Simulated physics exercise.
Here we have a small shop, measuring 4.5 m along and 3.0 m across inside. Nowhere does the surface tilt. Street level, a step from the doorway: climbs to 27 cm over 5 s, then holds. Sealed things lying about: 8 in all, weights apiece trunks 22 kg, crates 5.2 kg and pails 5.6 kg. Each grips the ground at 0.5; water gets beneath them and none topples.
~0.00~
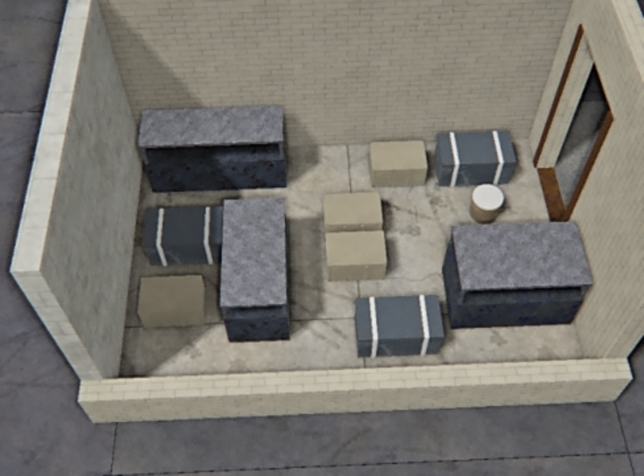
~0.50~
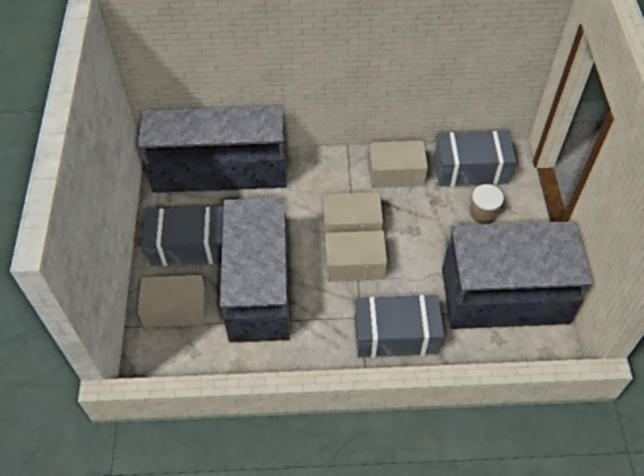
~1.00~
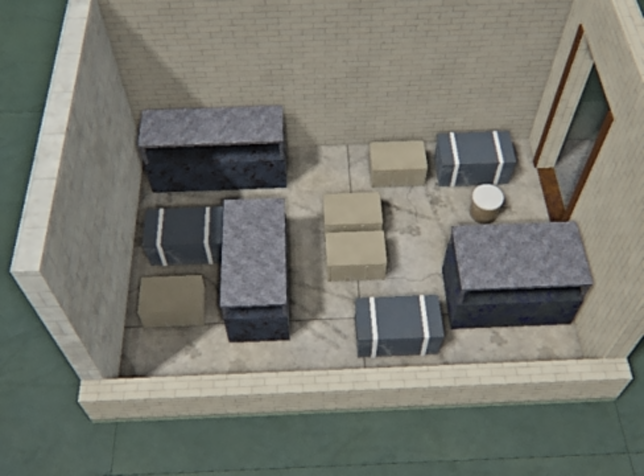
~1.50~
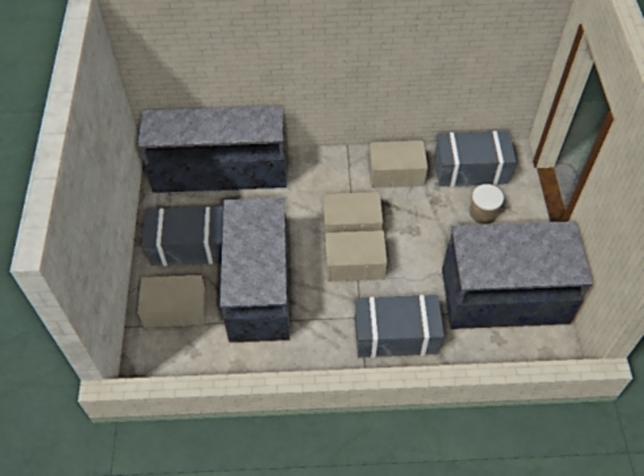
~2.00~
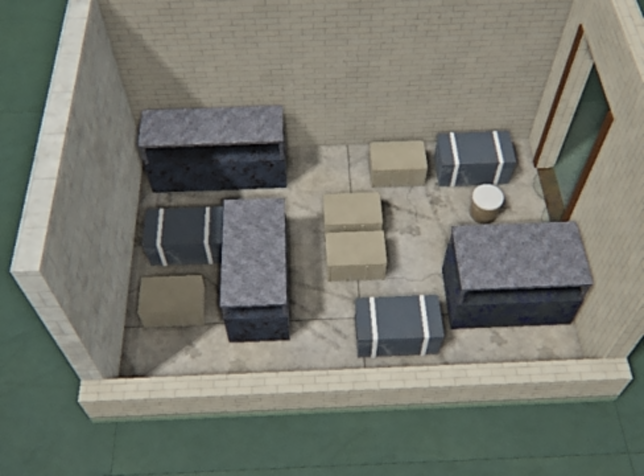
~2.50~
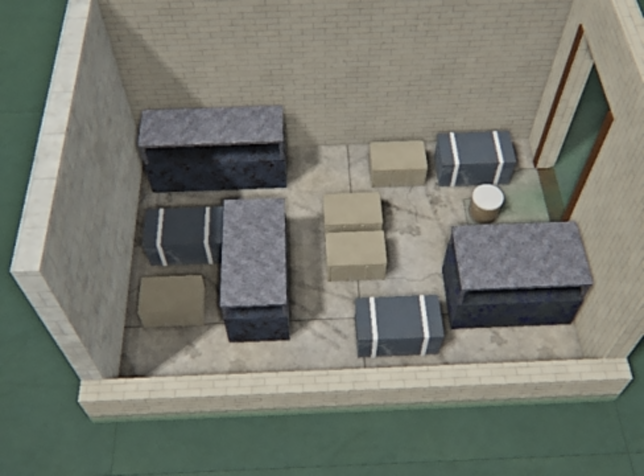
In a small brick-walled shop filled with crates, trunks and dark counters, greenish water spread over the ground outside, then crept through the doorway on the right, while everything inside stayed put.
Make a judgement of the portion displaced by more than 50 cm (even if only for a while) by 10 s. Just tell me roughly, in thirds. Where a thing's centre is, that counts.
Roughly two thirds or more.
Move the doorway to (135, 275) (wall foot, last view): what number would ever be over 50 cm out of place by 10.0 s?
In that case 5 of them.
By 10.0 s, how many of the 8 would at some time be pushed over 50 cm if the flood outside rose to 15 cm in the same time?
Then 3 of them.
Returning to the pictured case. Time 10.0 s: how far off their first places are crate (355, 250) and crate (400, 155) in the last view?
One is off by 140 cm, the other by 140 cm, in the order asked.
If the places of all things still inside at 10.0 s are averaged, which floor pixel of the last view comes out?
Around (281, 321).
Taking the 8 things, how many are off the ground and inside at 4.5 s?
My tally comes to 1.
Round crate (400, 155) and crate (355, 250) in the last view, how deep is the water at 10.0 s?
Roughly 16 and 15 cm.
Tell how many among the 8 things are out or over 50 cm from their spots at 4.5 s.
I count 1 of them.
After 3.5 s 0 of 8 are over 50 cm from their spots; 0 afloat.
After 4.5 s 1 of 8 are over 50 cm from their spots; 1 afloat.
After 7.0 s 5 of 8 are over 50 cm from their spots; 5 afloat.
After 10.0 s 7 of 8 are over 50 cm from their spots, and 7 have been at some point; 7 afloat.
